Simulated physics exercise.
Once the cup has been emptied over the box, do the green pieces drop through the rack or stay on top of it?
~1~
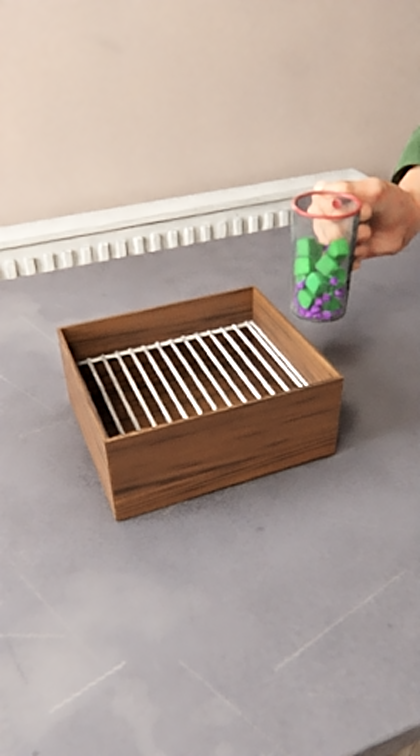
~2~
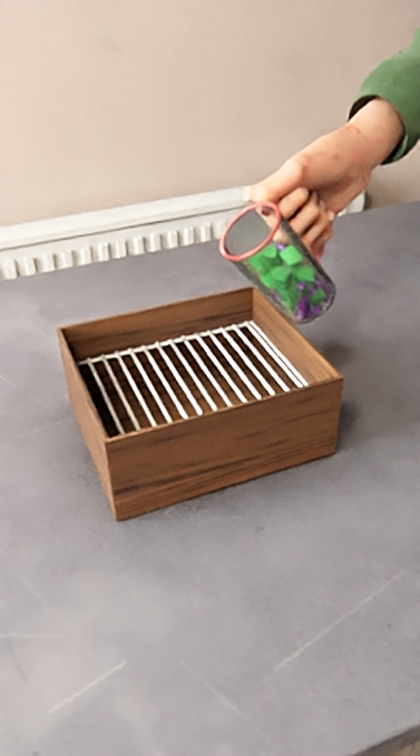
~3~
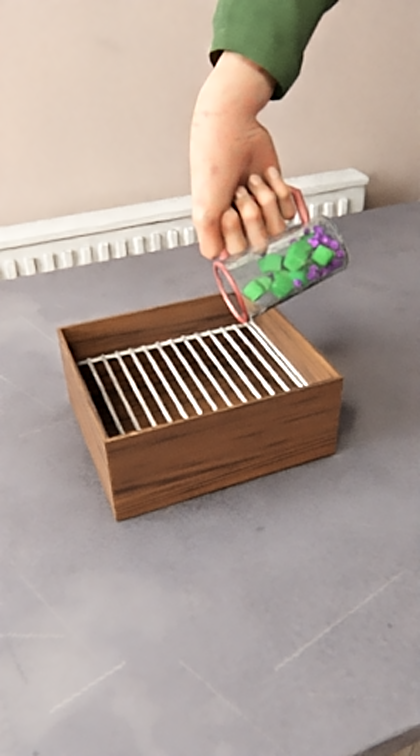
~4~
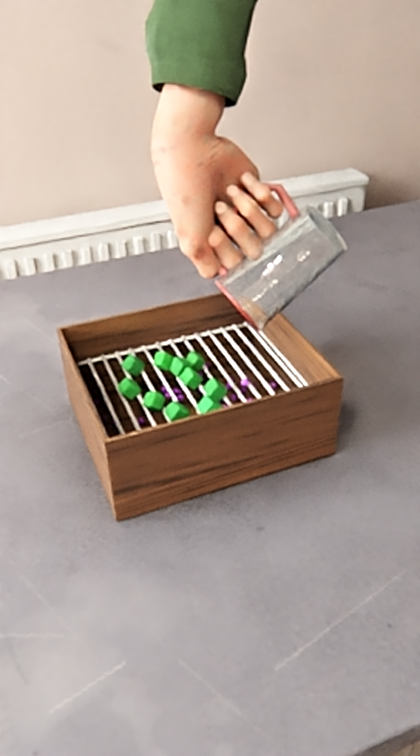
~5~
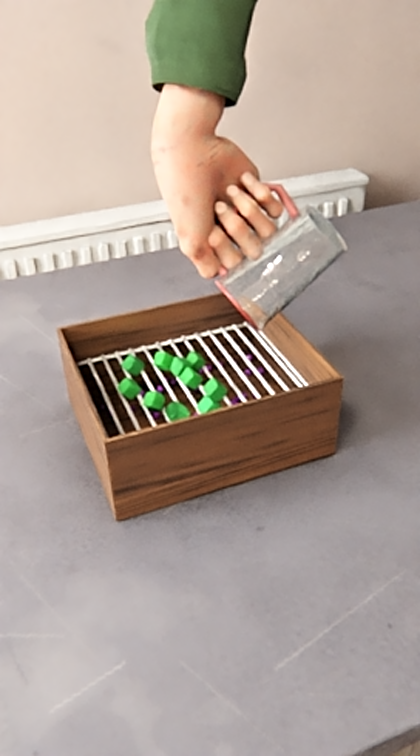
The green pieces stay on top of the rack, caught by the wires, while the purple pieces end up below it.
